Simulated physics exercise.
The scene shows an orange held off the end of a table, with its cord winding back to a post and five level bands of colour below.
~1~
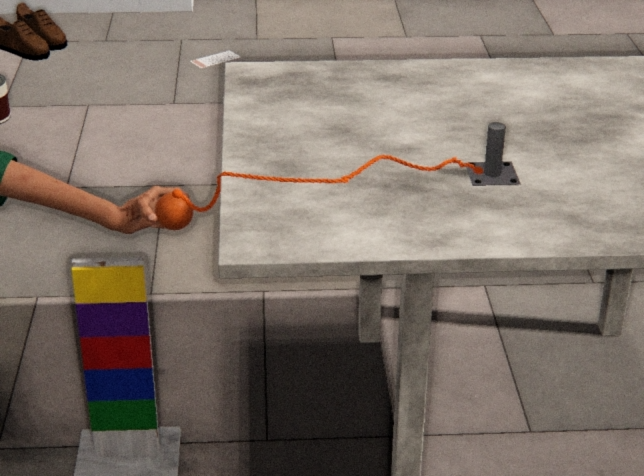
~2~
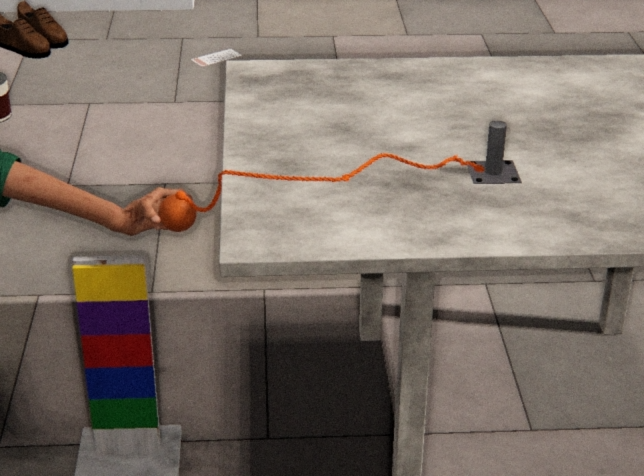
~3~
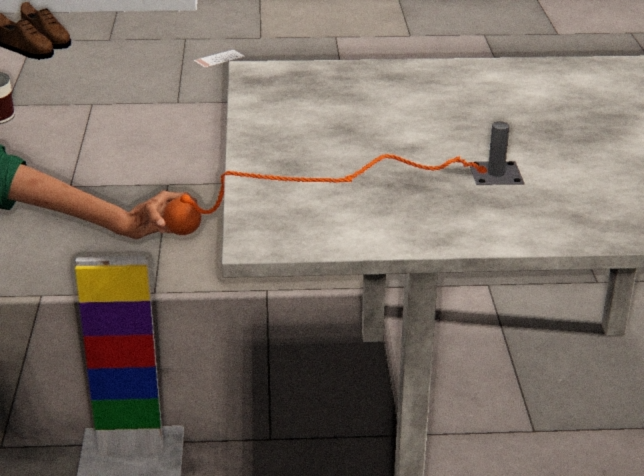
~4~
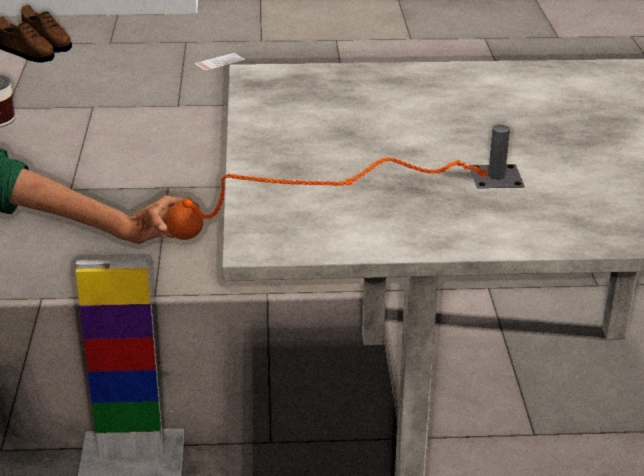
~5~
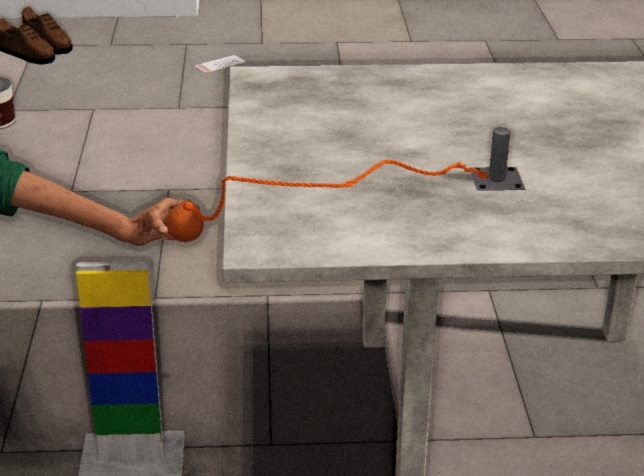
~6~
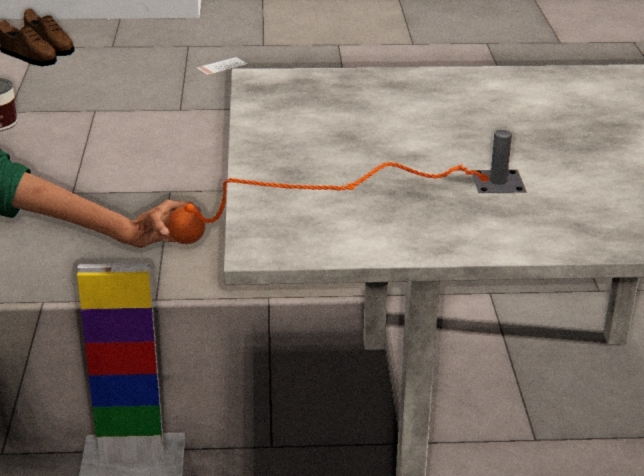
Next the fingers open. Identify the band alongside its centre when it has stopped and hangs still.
Its centre is alongside the purple band.
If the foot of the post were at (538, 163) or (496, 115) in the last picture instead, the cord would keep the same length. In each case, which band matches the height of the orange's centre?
Result per try, in order: Yellow / yellow.
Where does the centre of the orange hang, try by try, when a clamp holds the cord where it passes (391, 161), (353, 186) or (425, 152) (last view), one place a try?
For the three tries you'd see (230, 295), (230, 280) and (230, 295).
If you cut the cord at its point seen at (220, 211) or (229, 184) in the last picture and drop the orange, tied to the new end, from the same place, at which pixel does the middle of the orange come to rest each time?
(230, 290) and (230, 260).
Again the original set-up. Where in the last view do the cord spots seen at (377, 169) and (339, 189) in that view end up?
I'd put the first at about (332, 175) and the other at about (265, 173).
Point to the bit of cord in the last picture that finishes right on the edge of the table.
Close to (298, 187).
A little later, orange near (195, 321); level with purple.
Next, orange near (260, 310); level with purple.
Later still, orange near (227, 321); level with purple.
When it is over, orange near (228, 321); level with purple. Its centre hangs level with the purple band.
